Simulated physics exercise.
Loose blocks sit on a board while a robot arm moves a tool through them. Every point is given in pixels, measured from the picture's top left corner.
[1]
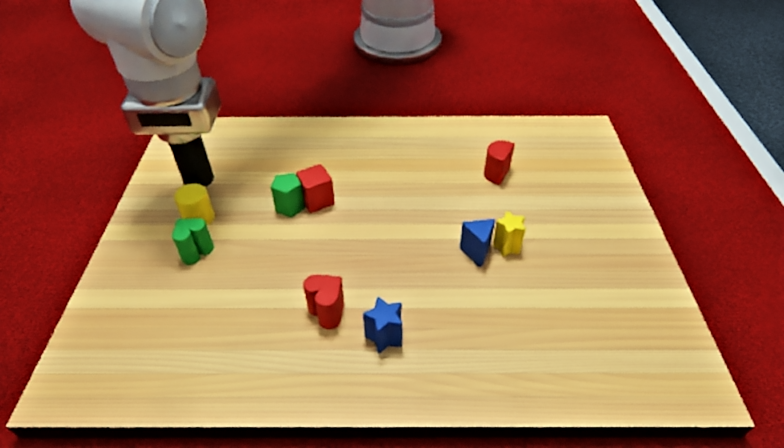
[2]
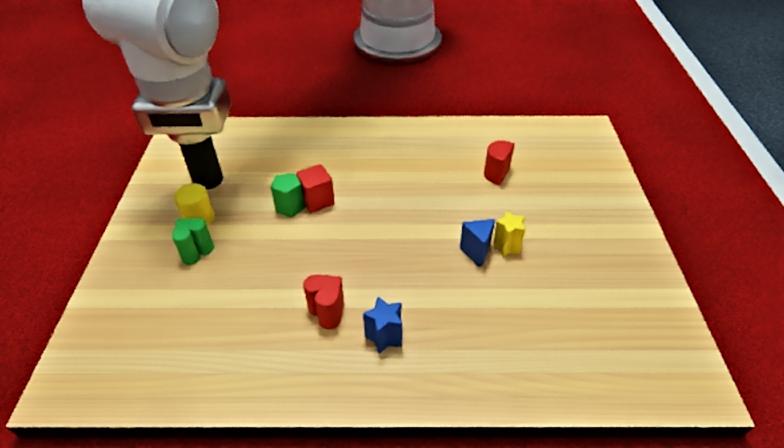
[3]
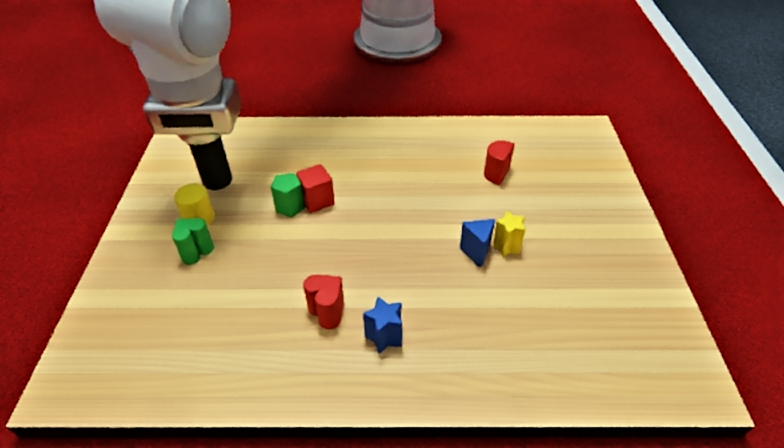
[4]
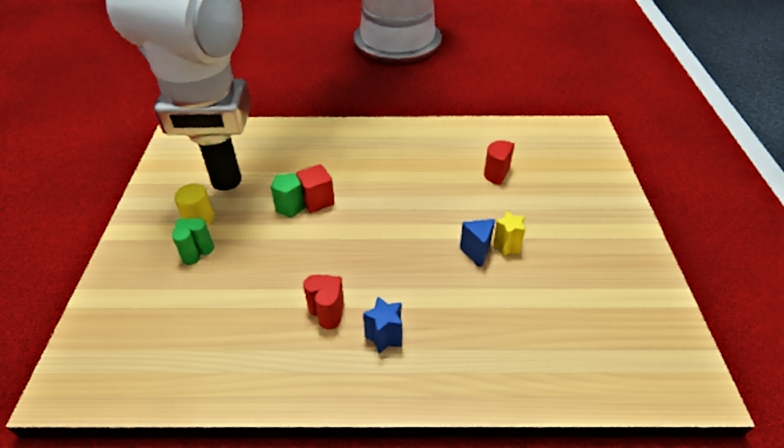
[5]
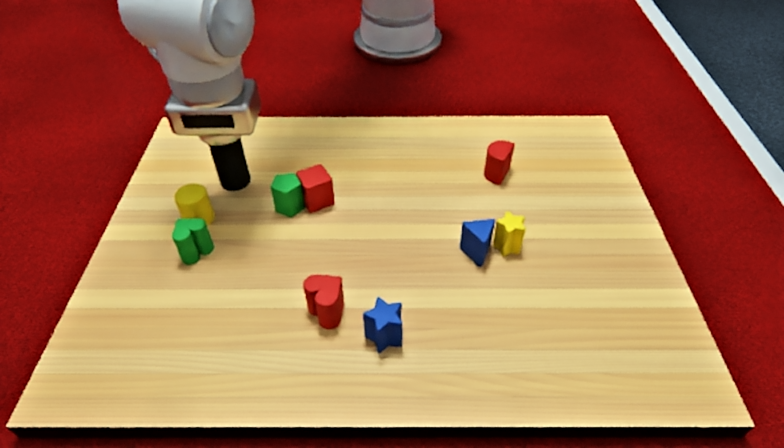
On a wooden board, a robot arm slides its black tool slowly rightward behind scattered coloured blocks, which all stay still.
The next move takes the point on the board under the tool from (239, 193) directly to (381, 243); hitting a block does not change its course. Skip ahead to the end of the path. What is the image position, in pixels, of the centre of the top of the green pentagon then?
It should be at (391, 196) by then.
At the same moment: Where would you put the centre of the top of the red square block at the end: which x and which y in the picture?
(352, 173)
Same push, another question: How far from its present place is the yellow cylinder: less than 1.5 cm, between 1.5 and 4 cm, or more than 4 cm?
The block winds up within 1.5 cm of where it is now.
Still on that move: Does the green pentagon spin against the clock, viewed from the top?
I'd say yes.
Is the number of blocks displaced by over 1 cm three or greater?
Answer: No.
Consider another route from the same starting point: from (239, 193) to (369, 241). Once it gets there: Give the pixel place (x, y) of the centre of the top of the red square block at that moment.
For the centre of its top, I'd go with (346, 173).
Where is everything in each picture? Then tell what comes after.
In the first frame, tool's lower end at (199, 180); yellow cylinder at (190, 193); green pentagon at (285, 182); red square block at (314, 175).
In the second frame, tool at (208, 180); blocks still.
In the third frame, tool at (218, 181); blocks still.
In the fourth frame, tool at (227, 181); blocks still.
In the fifth frame, tool at (236, 182); yellow cylinder at (190, 193); green pentagon at (285, 182); red square block at (314, 175).
What follows on the original path. One third of the way, tool at (283, 197); green pentagon at (310, 187), turned 15° anticlockwise; red square block at (333, 175), turned 15° anticlockwise.
Two thirds of the way, tool at (331, 214); green pentagon at (361, 194), turned 50° anticlockwise; red square block at (352, 173), turned 45° anticlockwise.
At the end, tool at (381, 231); yellow cylinder still; green pentagon at (391, 196), turned 130° anticlockwise; red square block at (352, 173), turned 45° anticlockwise.
